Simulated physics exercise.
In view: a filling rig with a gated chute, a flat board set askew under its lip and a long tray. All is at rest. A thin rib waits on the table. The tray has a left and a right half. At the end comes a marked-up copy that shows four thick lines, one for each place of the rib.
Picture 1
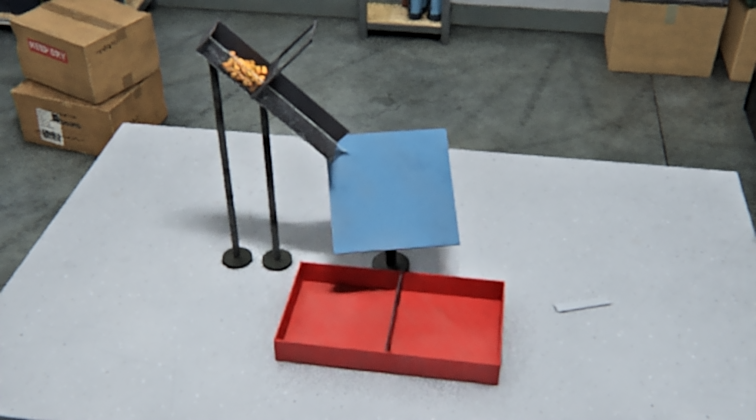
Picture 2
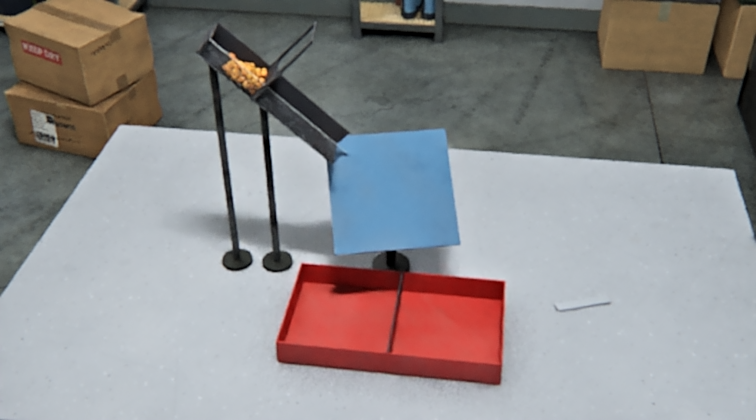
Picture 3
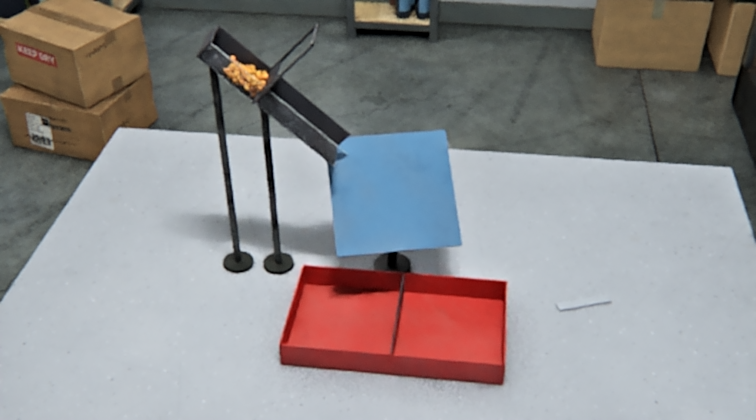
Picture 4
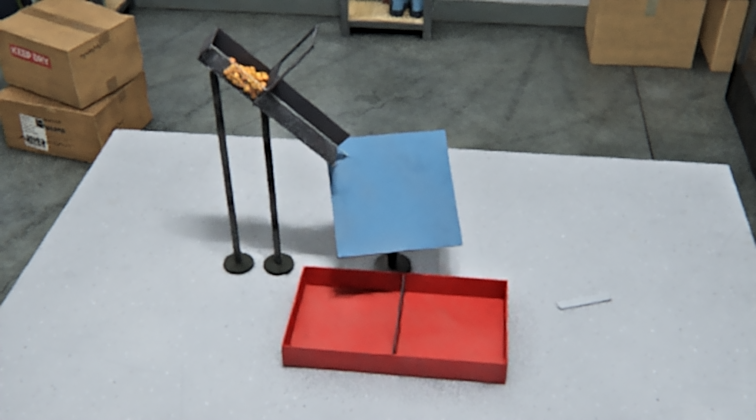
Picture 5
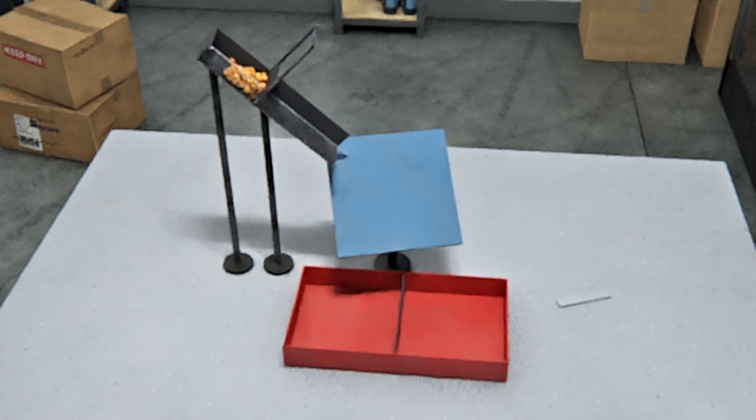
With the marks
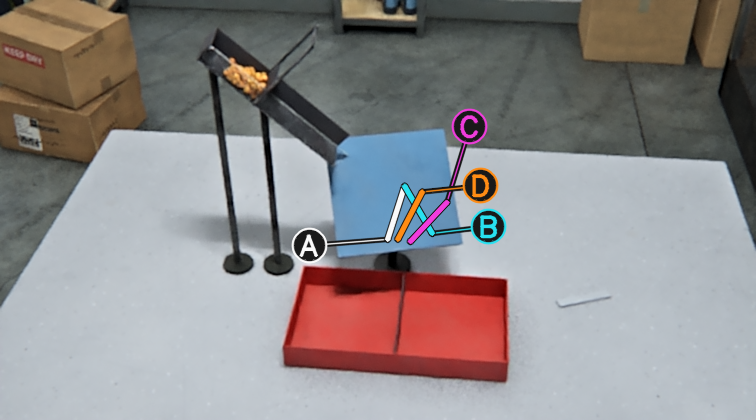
Only the view itself shifts very slightly, while everything on the table stays still. Roasted chickpeas sit behind the closed gate of a dark sloping chute, above a tilted blue board and a red tray split into left and right halves. A thin pale rib lies to the right, untouched.
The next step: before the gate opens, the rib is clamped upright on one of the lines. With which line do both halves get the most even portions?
The answer is line C.
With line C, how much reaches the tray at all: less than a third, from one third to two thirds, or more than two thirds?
It is more than two thirds.
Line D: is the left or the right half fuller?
The left half.
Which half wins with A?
The left half.
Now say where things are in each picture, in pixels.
The first frame shows load behind the gate near (249, 71), roasted chickpeas; lip of the chute near (335, 153), sloping fairly steeply.
The second frame shows middle of the board near (392, 190), tilted fairly steeply; middle of its low edge near (398, 250); of its high edge near (385, 133).
The third frame shows front corners of the tray near (280, 344) and (505, 364); front end of its middle wall near (391, 354); gate still shut near (274, 74).
The fourth frame shows middle of the load near (250, 77); lip near (336, 157).
The fifth frame shows middle of the load near (250, 78); lip near (336, 157).
On the marked copy, line A from (403, 188) to (387, 239); line B from (404, 186) to (432, 233); line C from (446, 202) to (410, 241); line D from (422, 191) to (397, 239).
If A is chosen, of what is caught, the bulk in the left half, a small share in the right.
If B is chosen, of what is caught, a small share in the left half, all but a few in the right.
If C is chosen, of what is caught, close to two thirds in the left half, close to a third in the right.
If D is chosen, of what is caught, the bulk in the left half, close to a quarter in the right.
